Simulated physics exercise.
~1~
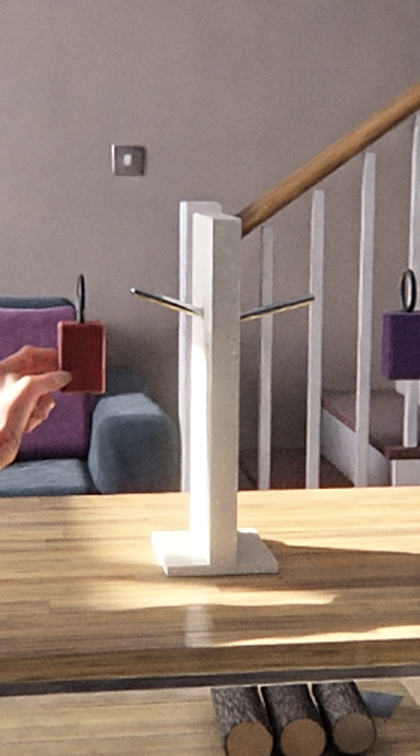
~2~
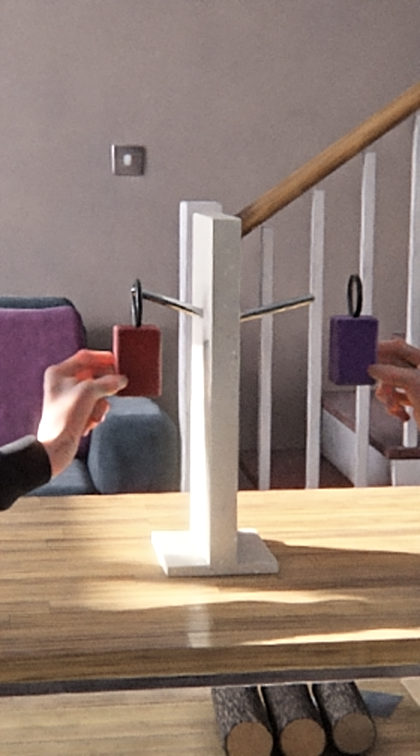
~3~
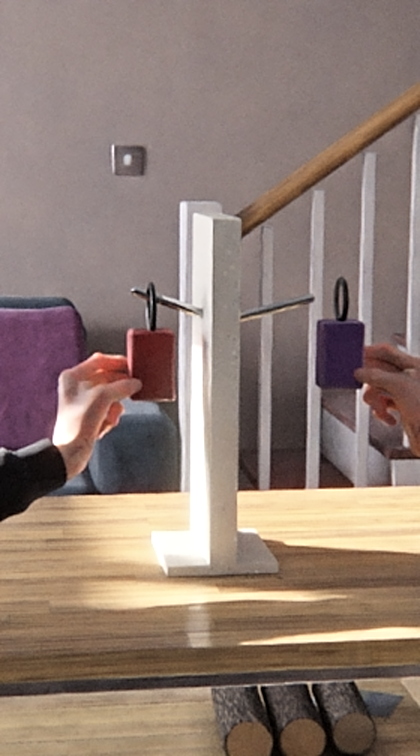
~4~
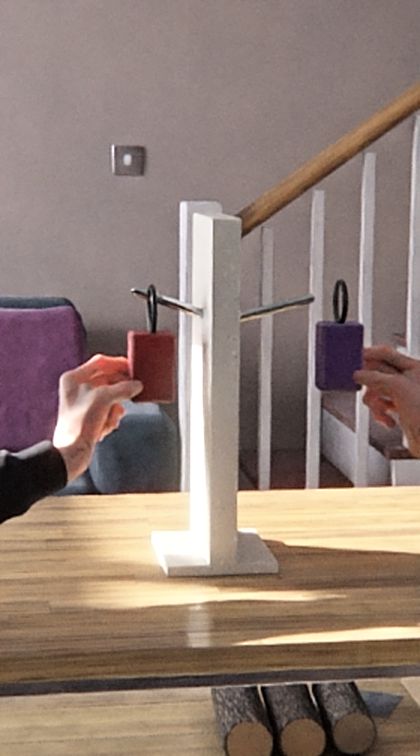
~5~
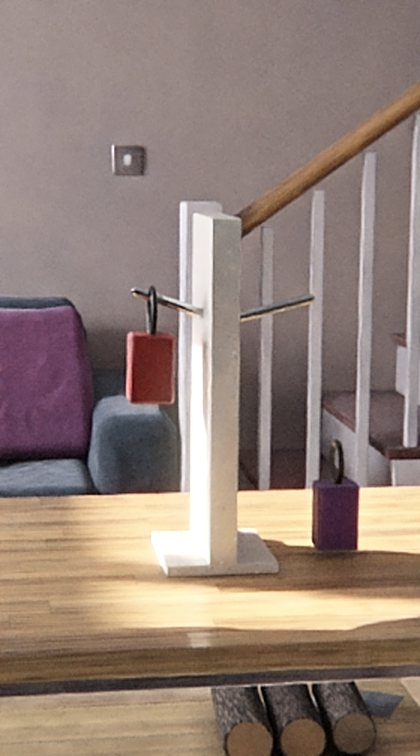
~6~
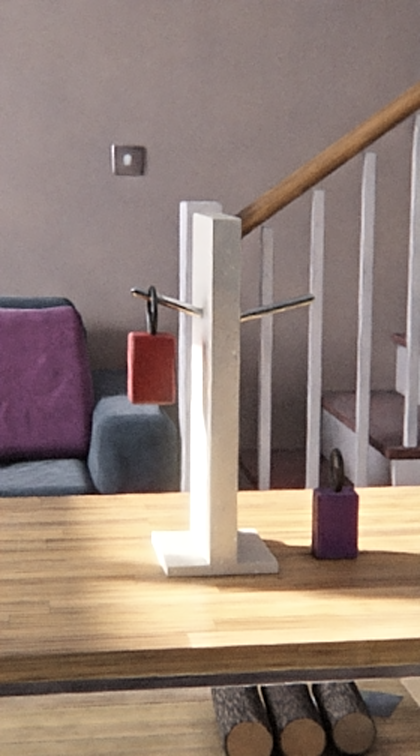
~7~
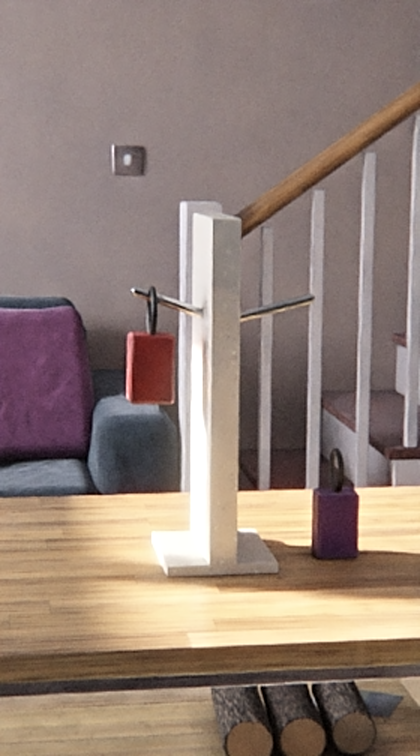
Two hands brought a red pouch and a purple pouch in from either side toward the pegs of a white stand and let go; the red one stayed hanging on the left peg, while the purple one dropped upright onto the wooden table.
